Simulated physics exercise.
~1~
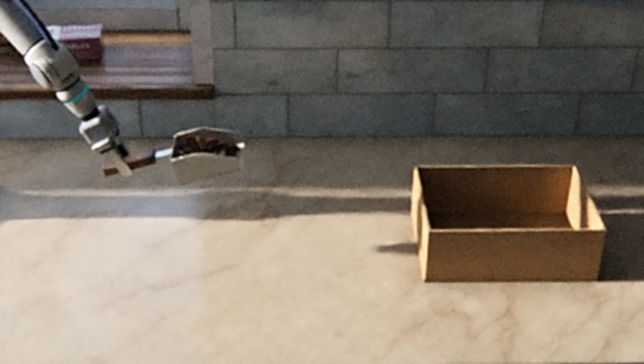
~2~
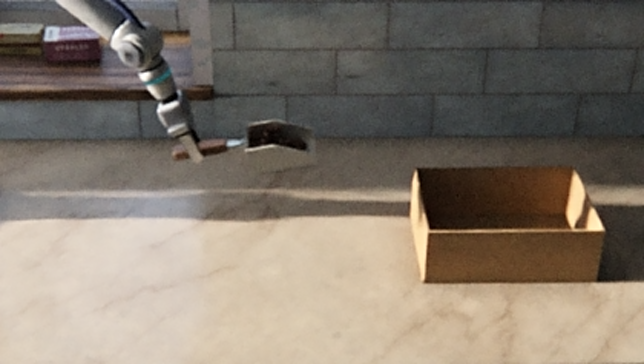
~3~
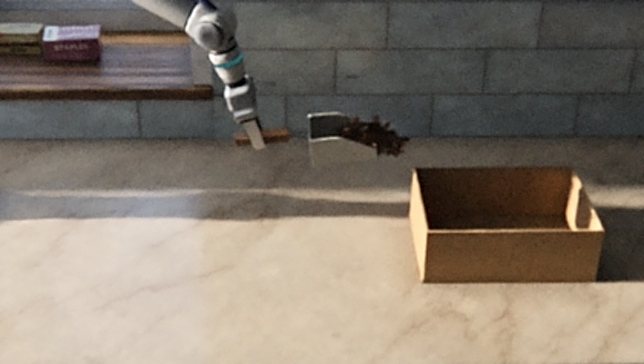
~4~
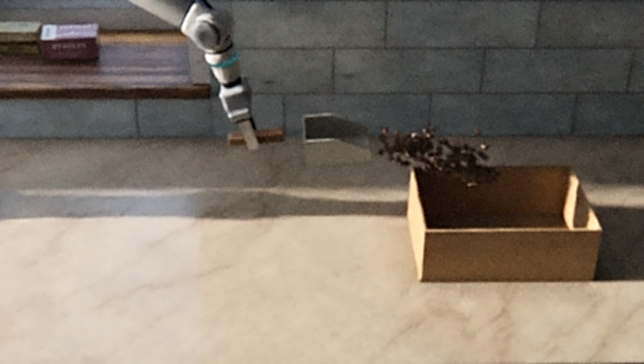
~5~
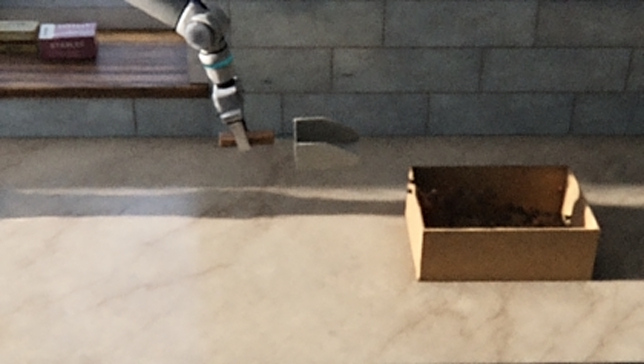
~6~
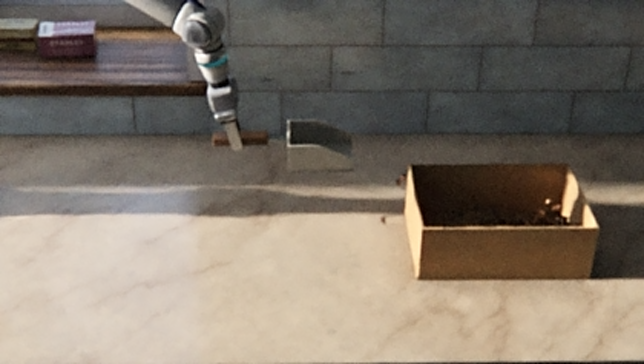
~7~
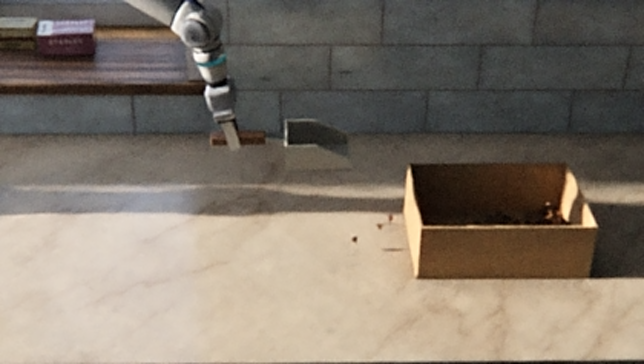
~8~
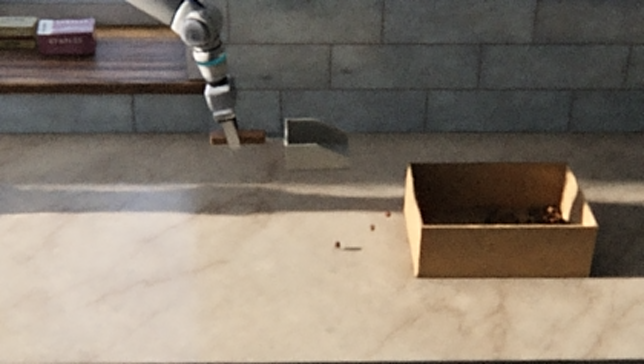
The clip opens on a robot arm at the left holding a small metal scoop loaded with dark pellets above a pale marble counter, with an open tan box standing to the right. The arm swings the scoop rightward, then stops abruptly short of the box. The pellets slide off the front and fly on in a loose, stretched cluster. Most drop into the box, while the emptied scoop draws back slightly to the left. A few strays fall outside and scatter on the counter, and the clip ends with the scoop still and dark pellets lying inside the box.
